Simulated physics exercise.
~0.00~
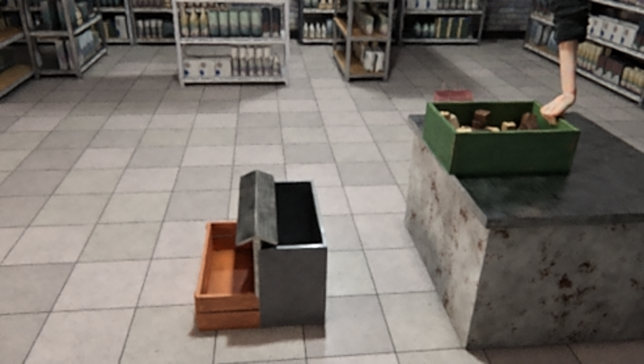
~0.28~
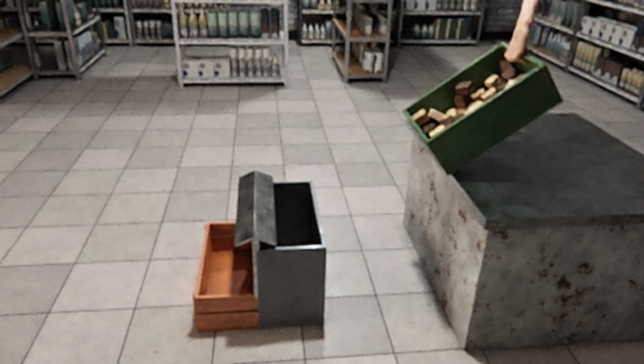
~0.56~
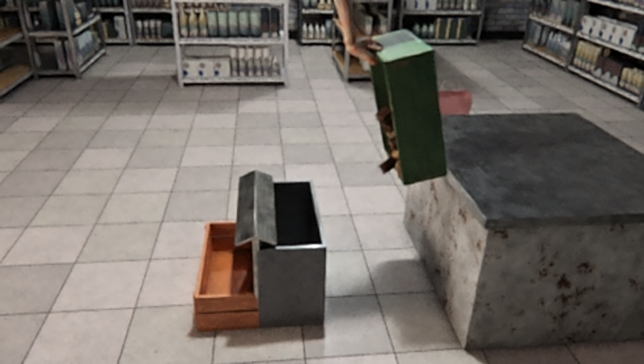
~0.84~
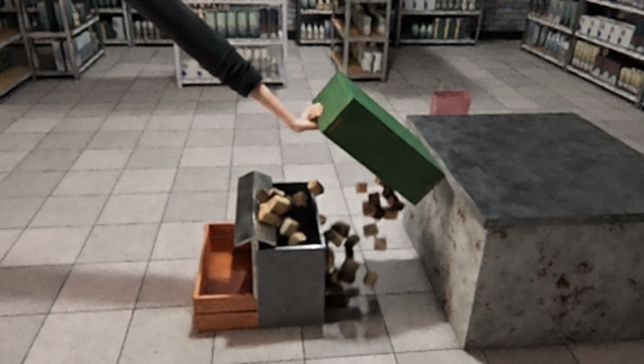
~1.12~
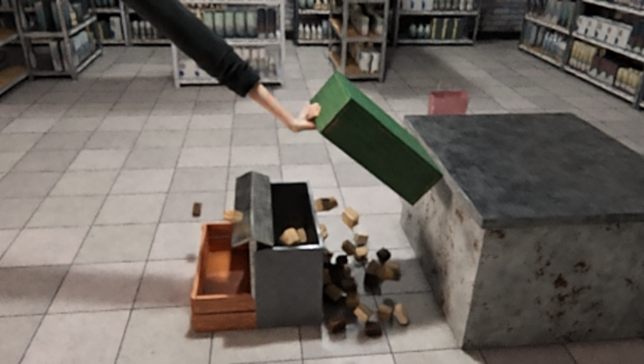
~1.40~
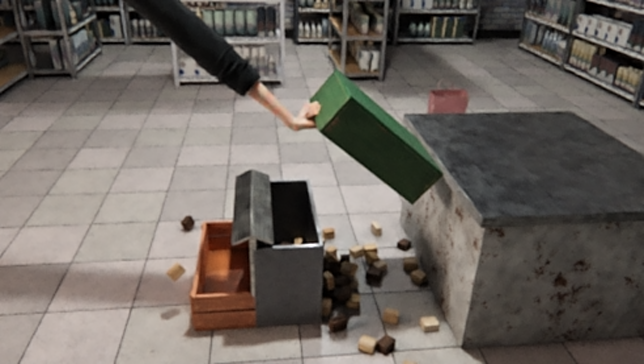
A green box full of small wooden blocks sits on a stained grey bench at the right of a tiled room lined with stocked shelves, seen from slightly above. On the floor to the left stand an empty grey tote with a sloping ridge and, beyond it, a lower orange bin. A hand lifts and tilts the box, swings it left off the bench and tips it nearly upside down. Blocks tumble out, some into the tote but many short of it. Most end scattered on the tiles between tote and bench, with a couple lying beyond the orange bin, while the arm holds the box still.
